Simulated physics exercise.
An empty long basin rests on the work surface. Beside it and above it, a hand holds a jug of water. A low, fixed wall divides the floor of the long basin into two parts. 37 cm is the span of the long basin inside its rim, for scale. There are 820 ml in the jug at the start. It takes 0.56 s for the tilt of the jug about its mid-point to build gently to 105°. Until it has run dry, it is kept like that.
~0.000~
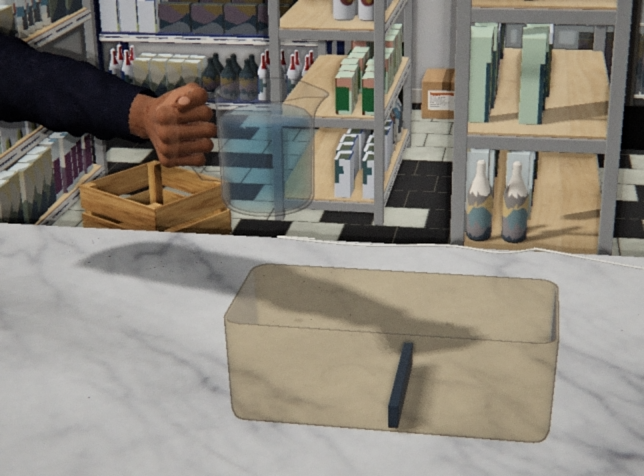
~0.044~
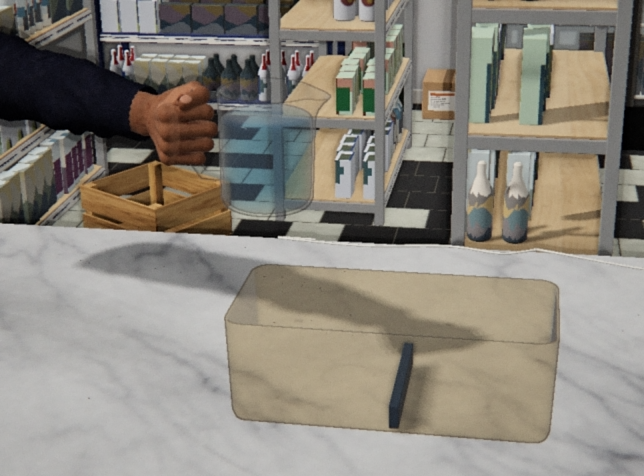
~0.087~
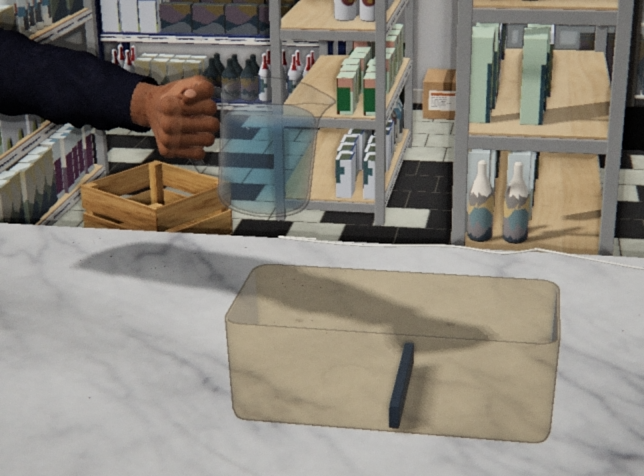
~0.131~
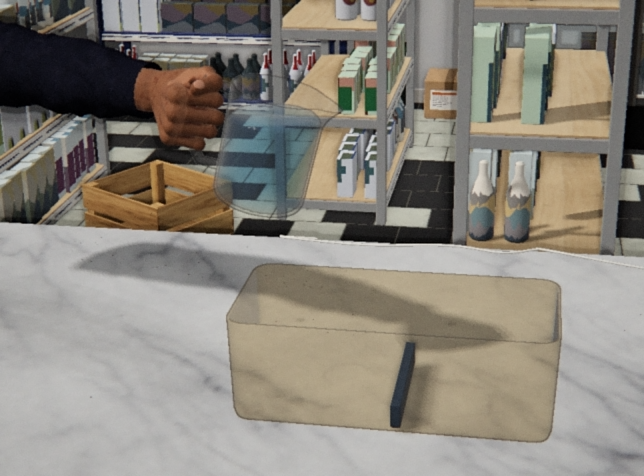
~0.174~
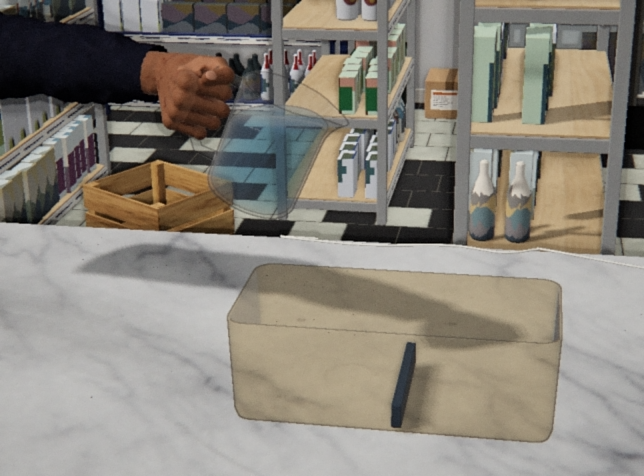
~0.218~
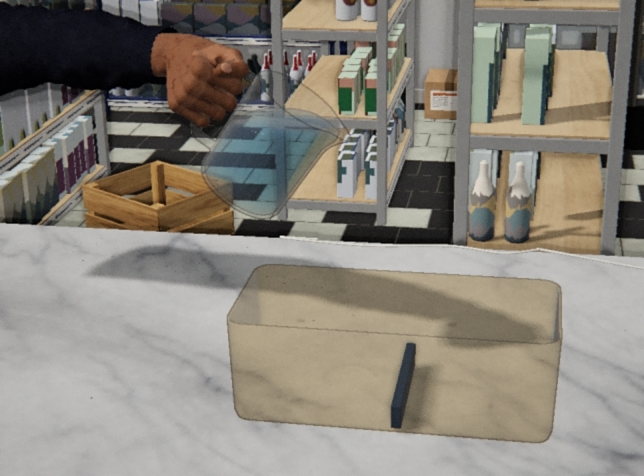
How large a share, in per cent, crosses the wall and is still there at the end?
A share of about 53 per cent.
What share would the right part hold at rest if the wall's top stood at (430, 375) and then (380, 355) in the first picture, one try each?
One try each: Around 10 percent and then around 80 percent.
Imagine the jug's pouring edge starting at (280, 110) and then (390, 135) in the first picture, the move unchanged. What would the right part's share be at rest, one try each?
The first try gives 15 percent and the second 85 percent.
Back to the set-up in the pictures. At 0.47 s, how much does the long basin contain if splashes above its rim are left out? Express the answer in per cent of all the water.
I'd put it near 7 percent.
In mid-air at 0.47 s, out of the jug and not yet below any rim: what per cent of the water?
It comes to about 30 percent.
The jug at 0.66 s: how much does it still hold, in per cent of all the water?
20 per cent or thereabouts.
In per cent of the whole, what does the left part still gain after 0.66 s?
It comes to some 16 per cent.
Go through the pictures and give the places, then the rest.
In the first frame, it leans 0°; its right rim is at (329, 94); the water meets the walls at (222, 112) and (312, 116); the long basin's rim runs from (239, 293) to (557, 313); the wall's top is at (401, 374).
In the second frame, it leans 2°; its right rim is at (331, 96); the water meets the walls at (224, 112) and (313, 117).
In the third frame, it leans 6°; its right rim is at (336, 101); the water meets the walls at (227, 112) and (317, 118).
In the fourth frame, it leans 14°; its right rim is at (343, 110); the water meets the walls at (232, 112) and (323, 119).
In the fifth frame, it leans 23°; its right rim is at (349, 123); the water meets the walls at (230, 123) and (330, 123).
In the sixth frame, it leans 35°; its right rim is at (352, 140); the water meets the walls at (221, 137) and (340, 131).
Then, 0.47 s in, the tilt is 99° and 62 per cent is still to pour, 3 is left of the wall and 4 right of it.
Then, 0.66 s in, the tilt is 105° and 19 per cent is still to pour, 28 is left of the wall and 29 right of it.
Then, 0.85 s in, the tilt is 105° and 4 per cent is still to pour, 36 is left of the wall and 52 right of it.
Then, 1.06 s in, the tilt is 105° and 0 per cent is still to pour, 44 is left of the wall and 53 right of it.
Finally, 45 per cent lies left of the wall, 53 right of it and 2 outside.
